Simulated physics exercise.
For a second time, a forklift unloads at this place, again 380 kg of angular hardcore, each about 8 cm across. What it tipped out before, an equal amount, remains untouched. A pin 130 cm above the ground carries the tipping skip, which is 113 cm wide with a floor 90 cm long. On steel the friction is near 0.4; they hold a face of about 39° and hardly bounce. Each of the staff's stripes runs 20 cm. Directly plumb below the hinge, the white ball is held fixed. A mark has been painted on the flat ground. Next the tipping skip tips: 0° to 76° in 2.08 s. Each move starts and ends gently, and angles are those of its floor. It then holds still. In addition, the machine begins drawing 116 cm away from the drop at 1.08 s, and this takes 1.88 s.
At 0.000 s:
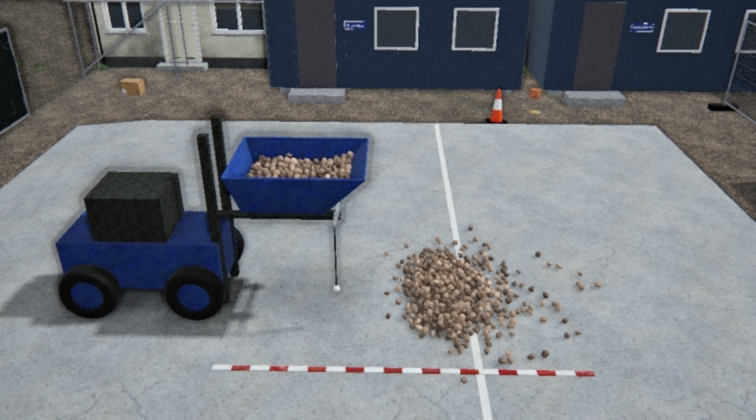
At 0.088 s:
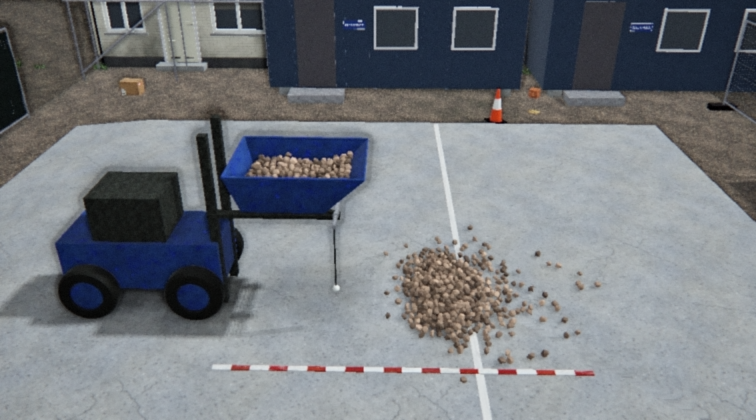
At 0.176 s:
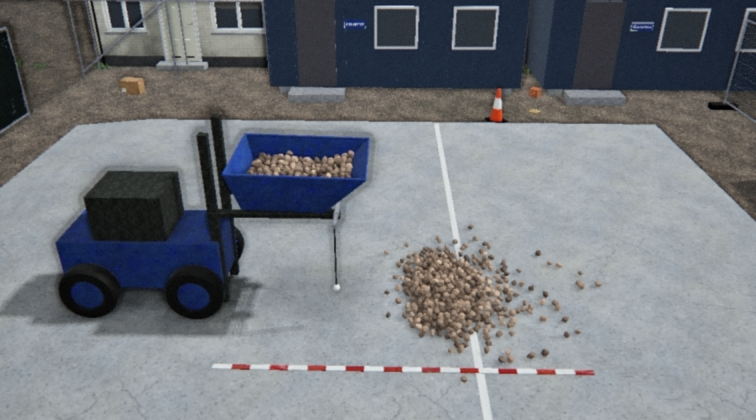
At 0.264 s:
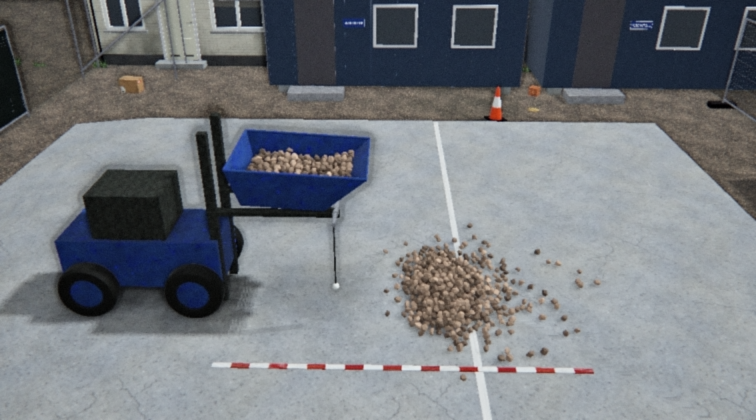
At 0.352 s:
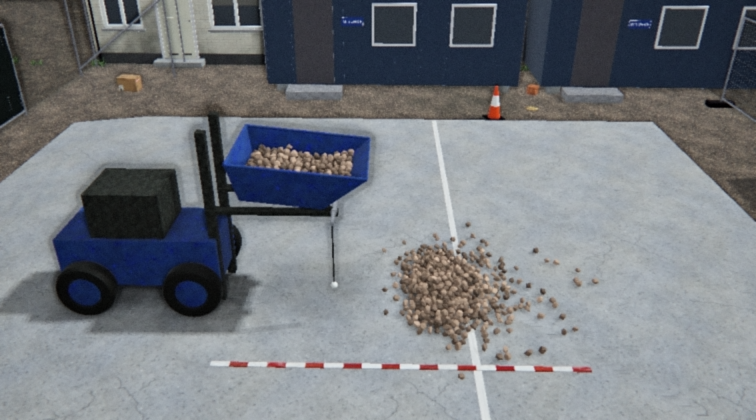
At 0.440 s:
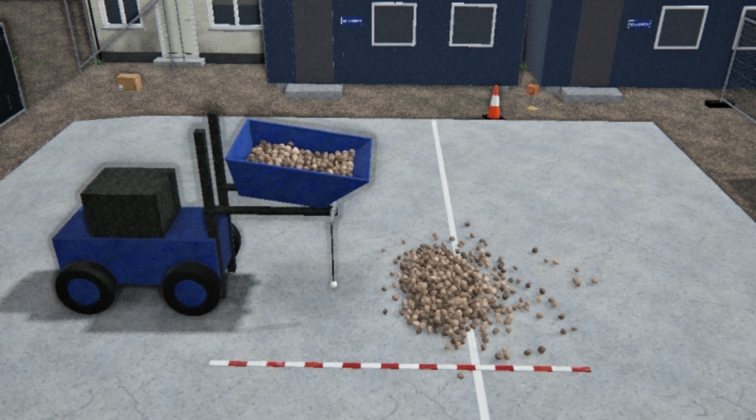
At the start, a blue forklift on the left holds a level blue skip of brown stones above a concrete yard, beside a loose heap of similar stones. The skip then slowly tilts a little, its left side rising, while the forklift stays in place and the heap on the ground lies still.
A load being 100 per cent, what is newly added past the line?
About 0 per cent is added.
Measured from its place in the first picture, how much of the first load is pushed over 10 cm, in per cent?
Estimate: 0 %, roughly.
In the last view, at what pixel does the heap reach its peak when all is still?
Near (431, 275).
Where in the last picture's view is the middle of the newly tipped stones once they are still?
The centre sits about (369, 284).
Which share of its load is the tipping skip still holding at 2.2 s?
Roughly 25 per cent is still inside.
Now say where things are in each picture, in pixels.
The first picture shows lip at (364, 180), floor tilted 0°, highest stones at (333, 165). The earlier load is highest near (437, 278), 24 cm above ground level, 71 % short of the line, 29 % past the line.
The second picture shows lip at (364, 180), floor tilted 0°, highest stones at (332, 164); the stones move at 0.1 m/s on average.
The third picture shows lip at (366, 180), floor tilted 2°, highest stones at (312, 163); the stones move at 0.2 m/s on average.
In the fourth picture, the tipping skip is at 3°, its lip at (367, 180); the top of the load is at (278, 158); the stones move at 0.2 m/s on average.
The fifth picture shows lip at (367, 180), floor tilted 6°, highest stones at (270, 156); the stones move at 0.3 m/s on average.
In the sixth picture, the tipping skip is at 9°, its lip at (369, 181); the top of the load is at (268, 152); the stones move at 0.4 m/s on average.
After 1.6 s the floor is at 64°; in per cent of one load, 99 in the tipping skip, 72 short of the line, 29 past the line; the foremost stones are at (570, 284).
After 2.2 s the floor is at 76°; in per cent of one load, 23 in the tipping skip, 148 short of the line, 29 past the line; the foremost stones are at (570, 284).
After 3.4 s the floor is at 76°; in per cent of one load, 0 in the tipping skip, 171 short of the line, 29 past the line; the foremost stones are at (570, 284).
After 6.1 s the floor is at 76°; in per cent of one load, 0 in the tipping skip, 171 short of the line, 29 past the line; the foremost stones are at (570, 284). Net gain past the line, 0.
